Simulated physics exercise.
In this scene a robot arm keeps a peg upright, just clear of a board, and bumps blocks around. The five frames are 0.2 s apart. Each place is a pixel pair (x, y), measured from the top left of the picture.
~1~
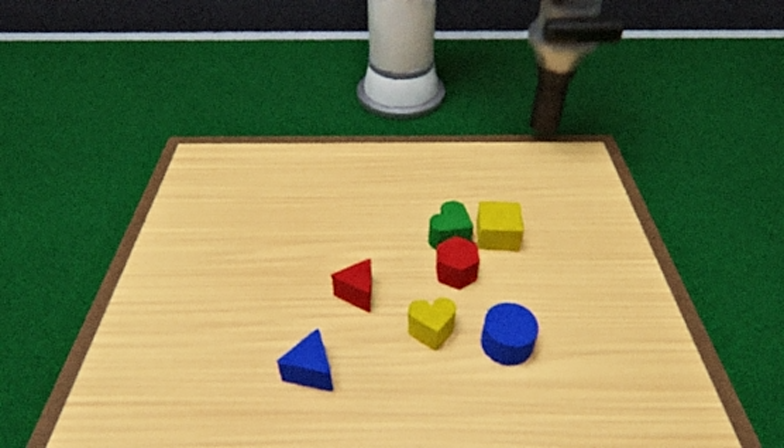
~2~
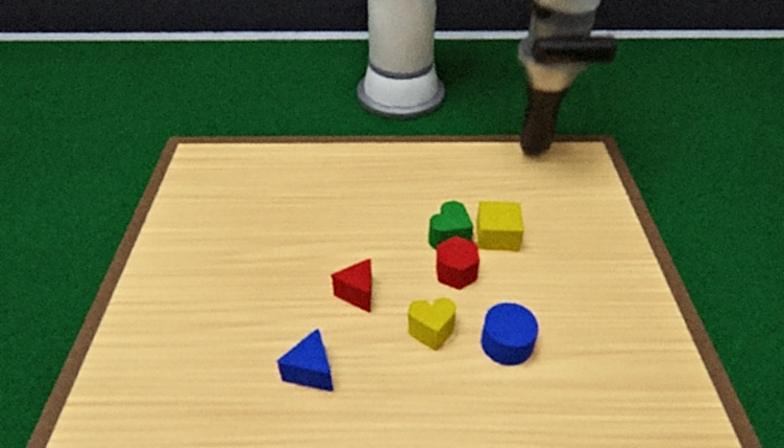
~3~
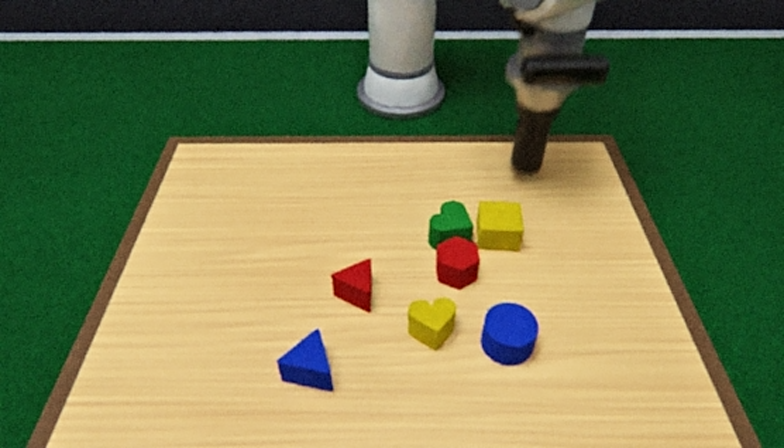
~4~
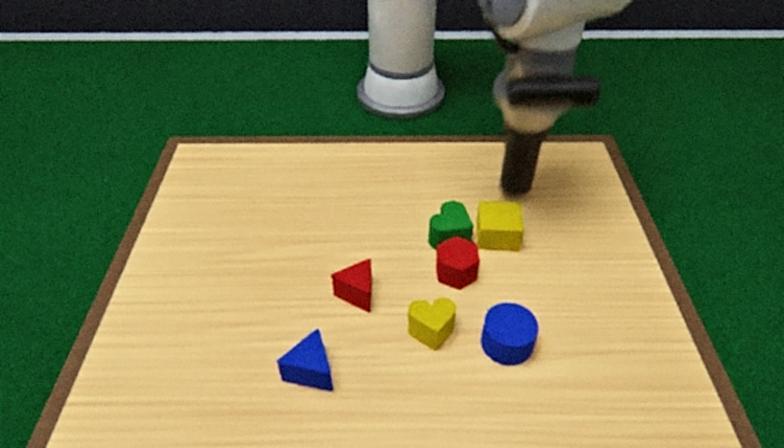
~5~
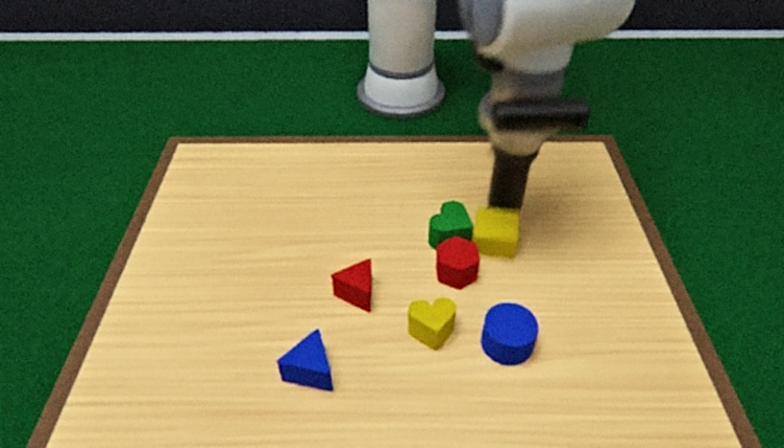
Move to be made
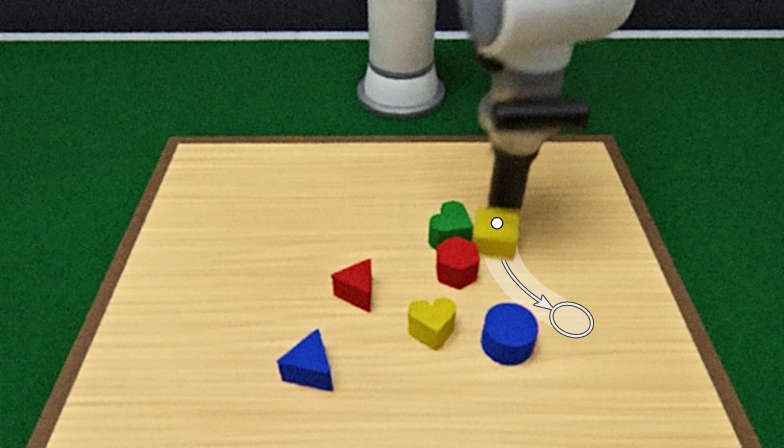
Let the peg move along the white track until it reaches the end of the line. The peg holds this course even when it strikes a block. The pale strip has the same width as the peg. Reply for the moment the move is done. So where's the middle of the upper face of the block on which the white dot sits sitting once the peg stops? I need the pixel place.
I'd expect the centre of its top face to be at (484, 273).
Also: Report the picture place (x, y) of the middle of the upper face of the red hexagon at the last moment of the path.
In the picture, that point is around (433, 272).
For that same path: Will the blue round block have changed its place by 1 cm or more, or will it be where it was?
That block stays.
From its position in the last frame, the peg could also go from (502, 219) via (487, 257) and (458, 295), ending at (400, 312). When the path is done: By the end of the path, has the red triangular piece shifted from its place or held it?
It will end up elsewhere.
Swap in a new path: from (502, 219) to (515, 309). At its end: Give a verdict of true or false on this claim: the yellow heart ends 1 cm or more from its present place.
It is false.
Path on the board, from (502, 219) via (501, 253) and (525, 289), ending at (572, 319); the dot is on the yellow square.
On the path given first. One third of the way, peg at (503, 243); red hexagon at (438, 269), turned 15° clockwise; yellow square at (486, 257), turned 30° clockwise.
Two thirds of the way, peg at (528, 279); red hexagon at (433, 272), turned 25° clockwise; yellow square at (484, 273), turned 60° clockwise.
At the end, peg at (575, 309); green heart in place; red hexagon at (433, 272), turned 25° clockwise; yellow square at (484, 273), turned 60° clockwise; blue round block in place.
